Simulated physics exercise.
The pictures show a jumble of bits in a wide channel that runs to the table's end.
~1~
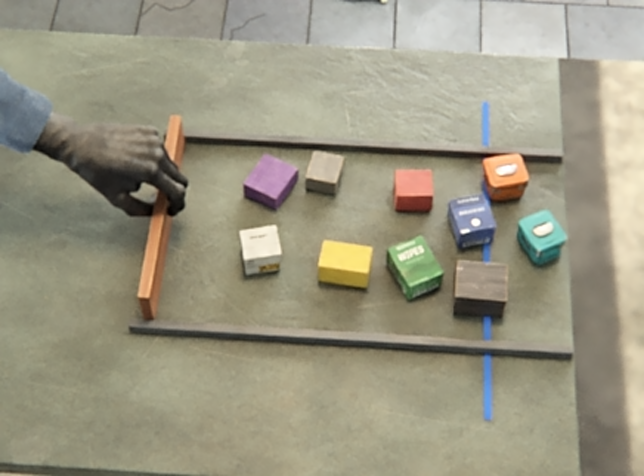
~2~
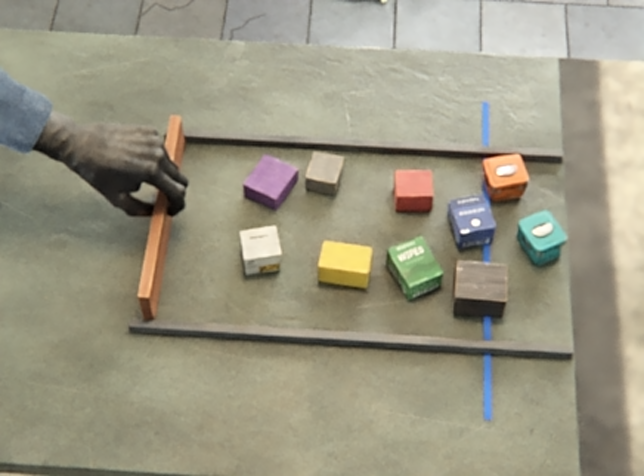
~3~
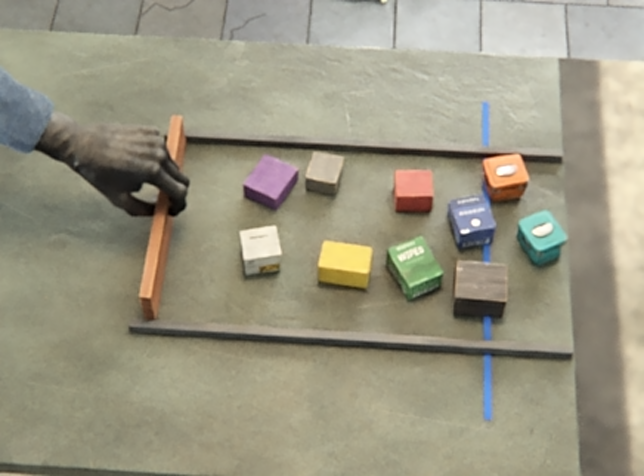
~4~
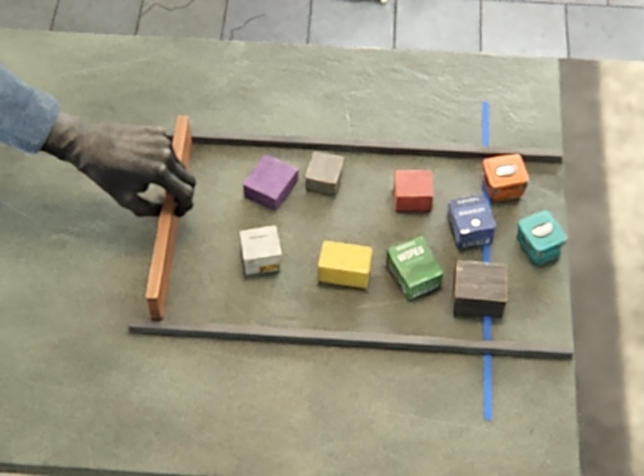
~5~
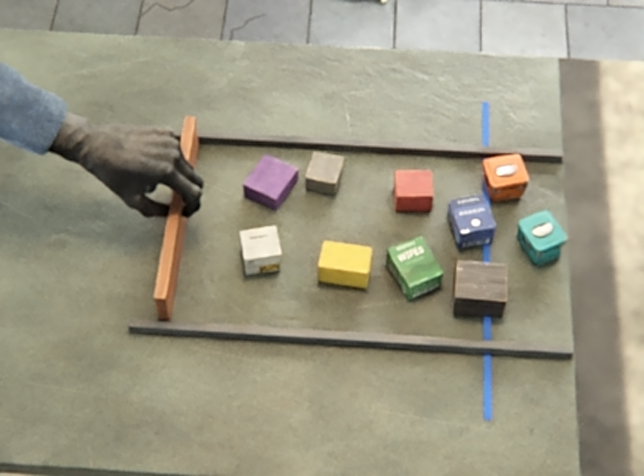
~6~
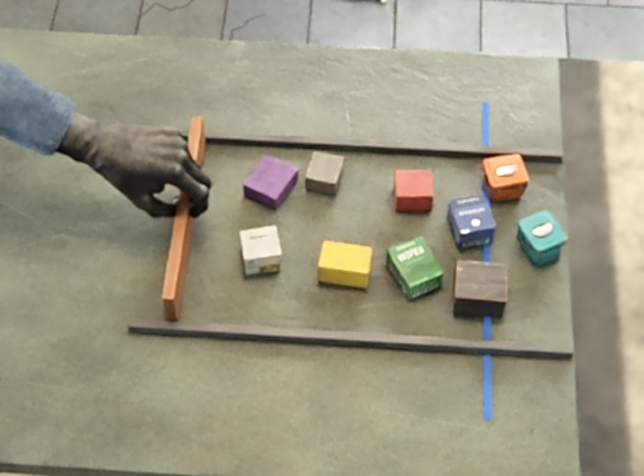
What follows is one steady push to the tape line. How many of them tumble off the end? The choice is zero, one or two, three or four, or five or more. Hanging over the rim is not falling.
Outcome: The number that fall off is three or four.
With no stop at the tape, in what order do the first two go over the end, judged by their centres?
The order is the black block, the green box.
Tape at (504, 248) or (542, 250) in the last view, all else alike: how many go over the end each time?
Down on the floor: 4 and 8.
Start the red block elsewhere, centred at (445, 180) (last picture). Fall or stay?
It tumbles off.
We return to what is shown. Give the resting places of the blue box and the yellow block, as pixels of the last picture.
The blue box at (543, 243), the yellow block at (551, 276).
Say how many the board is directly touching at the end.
2 of them.
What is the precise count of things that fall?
The count is 4.
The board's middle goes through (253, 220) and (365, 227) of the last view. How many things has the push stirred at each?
The counts are 2 and 8.
Early on, none off yet; turquoise case at rest near (541, 238); orange case at rest near (504, 178); black block at rest near (480, 289).
Finally, the number that fall off is three or four; lost, green box, black block, orange case and turquoise case.
